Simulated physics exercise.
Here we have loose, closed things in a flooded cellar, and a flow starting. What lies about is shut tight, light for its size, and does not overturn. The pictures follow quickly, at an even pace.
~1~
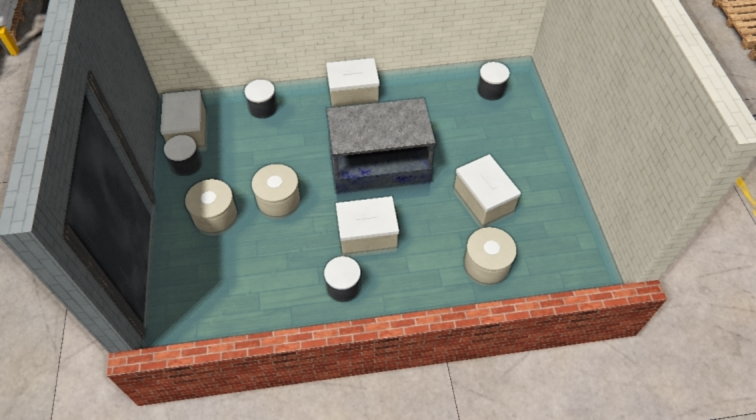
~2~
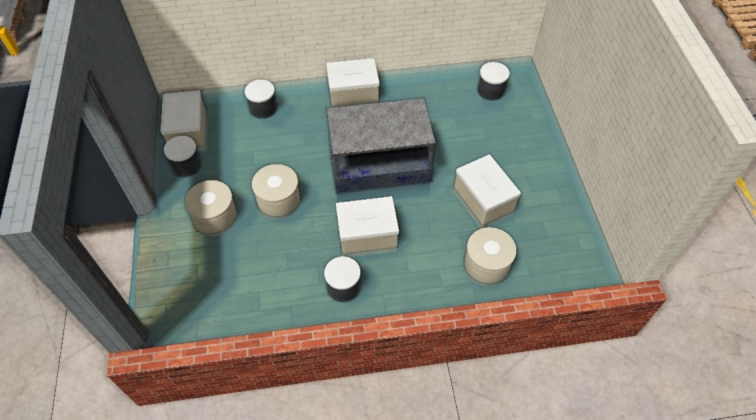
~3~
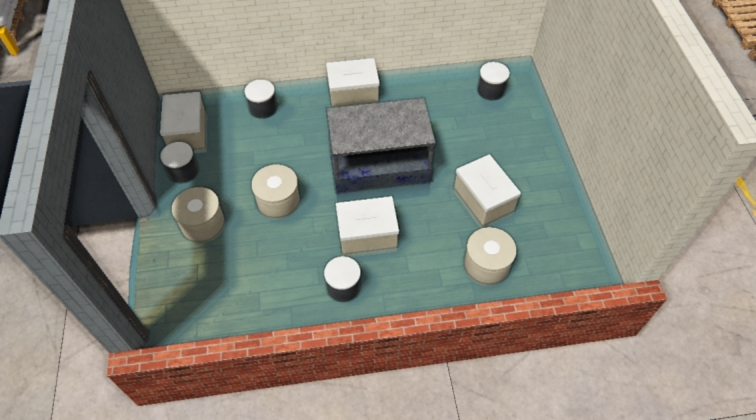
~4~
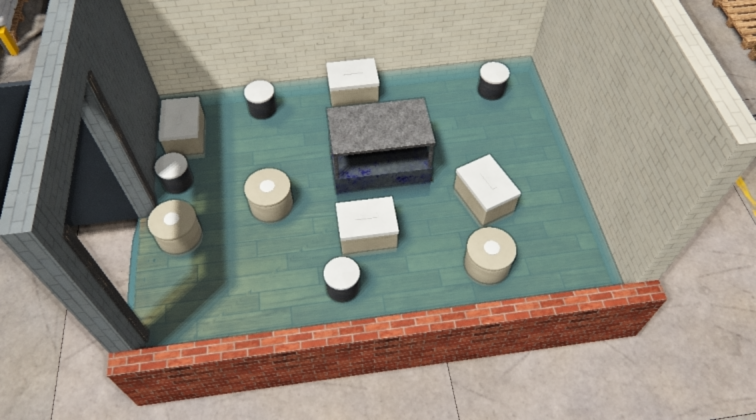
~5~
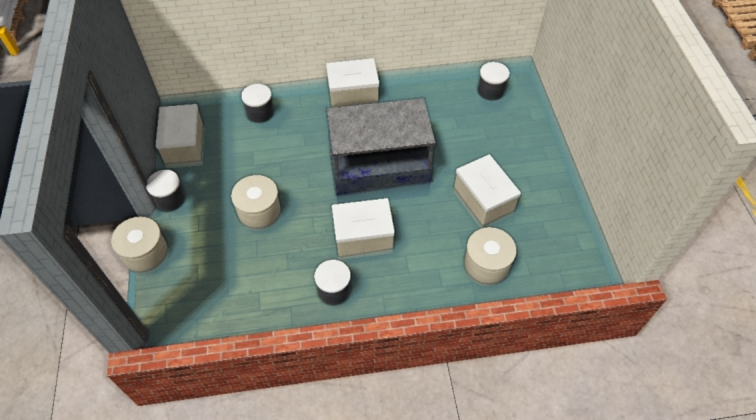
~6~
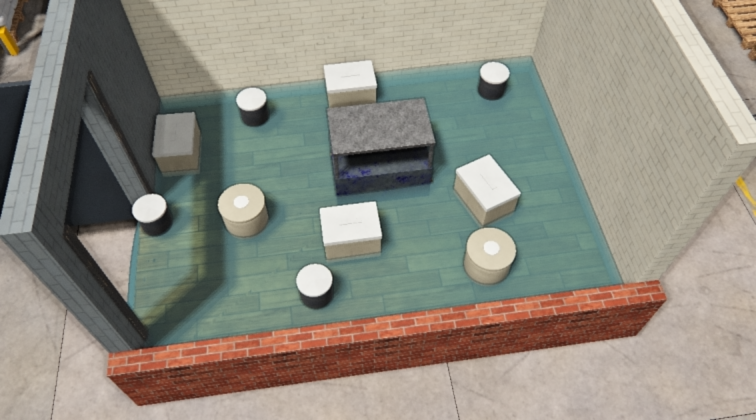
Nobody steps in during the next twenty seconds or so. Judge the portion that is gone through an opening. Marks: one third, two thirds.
Share: Two thirds or above.
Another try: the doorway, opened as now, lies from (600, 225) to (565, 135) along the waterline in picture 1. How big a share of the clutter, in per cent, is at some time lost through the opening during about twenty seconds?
Some 60 per cent.
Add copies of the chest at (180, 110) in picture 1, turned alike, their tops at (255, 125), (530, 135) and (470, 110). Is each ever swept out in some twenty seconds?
In that order: Through, kept in, stays.
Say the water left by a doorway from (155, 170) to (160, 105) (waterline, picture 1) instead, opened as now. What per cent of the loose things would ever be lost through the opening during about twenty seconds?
Roughly 70 per cent.
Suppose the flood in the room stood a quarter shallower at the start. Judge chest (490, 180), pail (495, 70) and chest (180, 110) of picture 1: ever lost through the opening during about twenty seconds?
One after the other: Inside, no, washed out.
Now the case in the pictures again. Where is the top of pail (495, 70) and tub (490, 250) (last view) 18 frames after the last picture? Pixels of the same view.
Around (469, 88) and (322, 284).
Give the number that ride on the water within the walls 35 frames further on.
2 of them.
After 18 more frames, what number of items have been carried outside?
It comes to 7.
A moment on, 3 of 11 are out; 8 afloat.
Next, 7 of 11 are out; 4 afloat.
Later, 8 of 11 are out; 2 afloat.
In the end, 8 of 11 are out; 1 afloat.
